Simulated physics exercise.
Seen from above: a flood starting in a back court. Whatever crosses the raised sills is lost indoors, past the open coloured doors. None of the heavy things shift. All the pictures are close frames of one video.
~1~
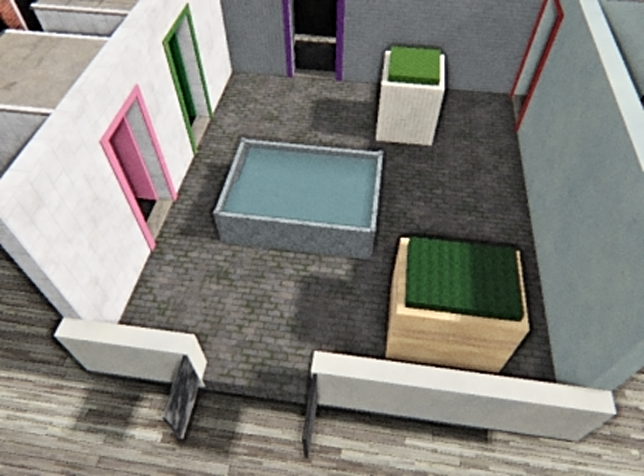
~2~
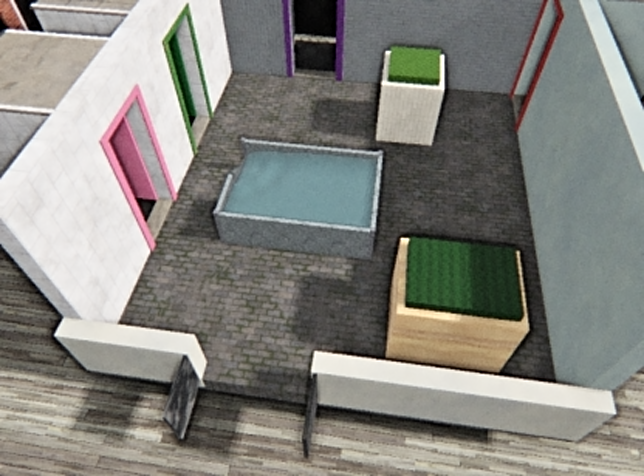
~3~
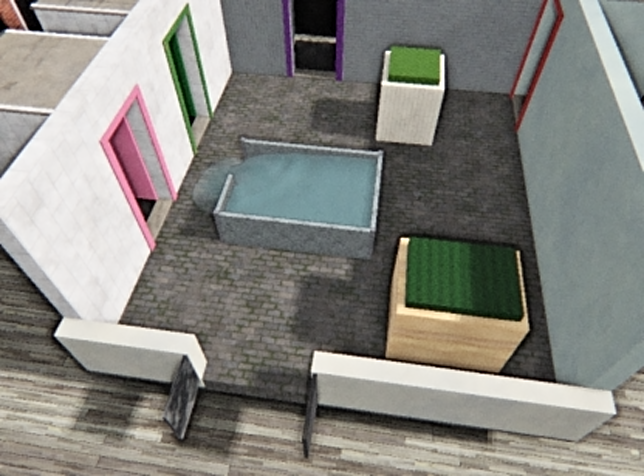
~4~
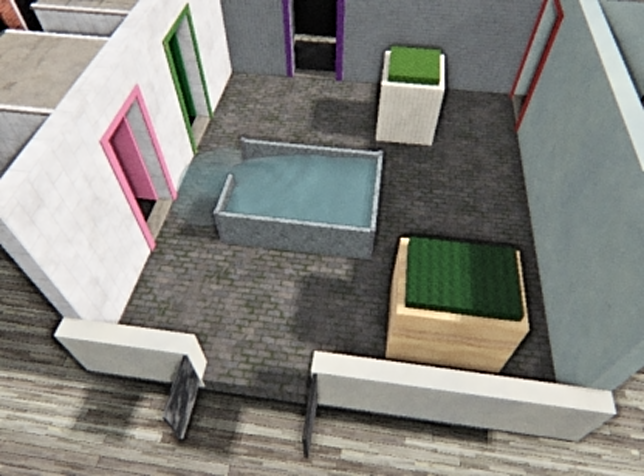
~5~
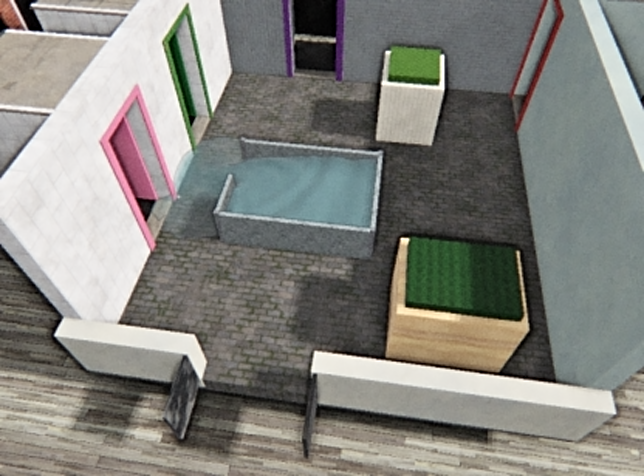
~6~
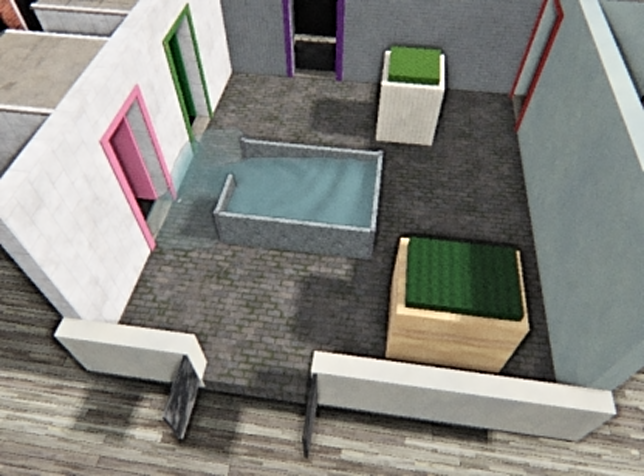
A water tank in a walled court opens at its left end and water spreads leftward.
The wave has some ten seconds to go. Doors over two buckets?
Result: The red door lets in little enough there, the green door lets too much in there, the pink door lets too much in there, the purple door lets too much in there.
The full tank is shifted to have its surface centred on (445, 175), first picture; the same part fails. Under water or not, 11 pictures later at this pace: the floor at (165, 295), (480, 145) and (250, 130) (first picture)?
One after the other: Untouched, untouched, reached.
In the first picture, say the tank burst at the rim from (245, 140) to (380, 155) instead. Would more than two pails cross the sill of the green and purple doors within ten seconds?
Green door: Under the line; purple door: Over the line.
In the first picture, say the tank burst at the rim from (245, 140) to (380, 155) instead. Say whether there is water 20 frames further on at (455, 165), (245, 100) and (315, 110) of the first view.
In turn: Inundated, then inundated, then inundated.
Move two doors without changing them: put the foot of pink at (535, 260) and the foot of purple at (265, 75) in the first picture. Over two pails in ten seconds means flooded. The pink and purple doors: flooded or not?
Well, the pink one stays within bounds, and as for the purple one, it runs over.
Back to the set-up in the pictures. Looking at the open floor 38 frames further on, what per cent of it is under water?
65 %, roughly.
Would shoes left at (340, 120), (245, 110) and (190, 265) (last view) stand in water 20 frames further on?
In turn, the points end up high and dry, soaked and soaked.
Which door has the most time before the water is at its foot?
The red-painted one.
A moment on, water covers 15 % of the floor; the red door not reached, the green door under two buckets in, the pink door over two buckets in, the purple door not reached.
Next, water covers 25 % of the floor; the red door not reached, the green door over two buckets in, the pink door over two buckets in, the purple door not reached.
Then, water covers 40 % of the floor; the red door not reached, the green door over two buckets in, the pink door far over two buckets in, the purple door under two buckets in.
Later, water covers 65 % of the floor; the red door wet at the sill, nothing in, the green door far over two buckets in, the pink door far over two buckets in, the purple door over two buckets in.
In the end, water covers 95 % of the floor; the red door wet at the sill, nothing in, the green door far over two buckets in, the pink door far over two buckets in, the purple door over two buckets in.
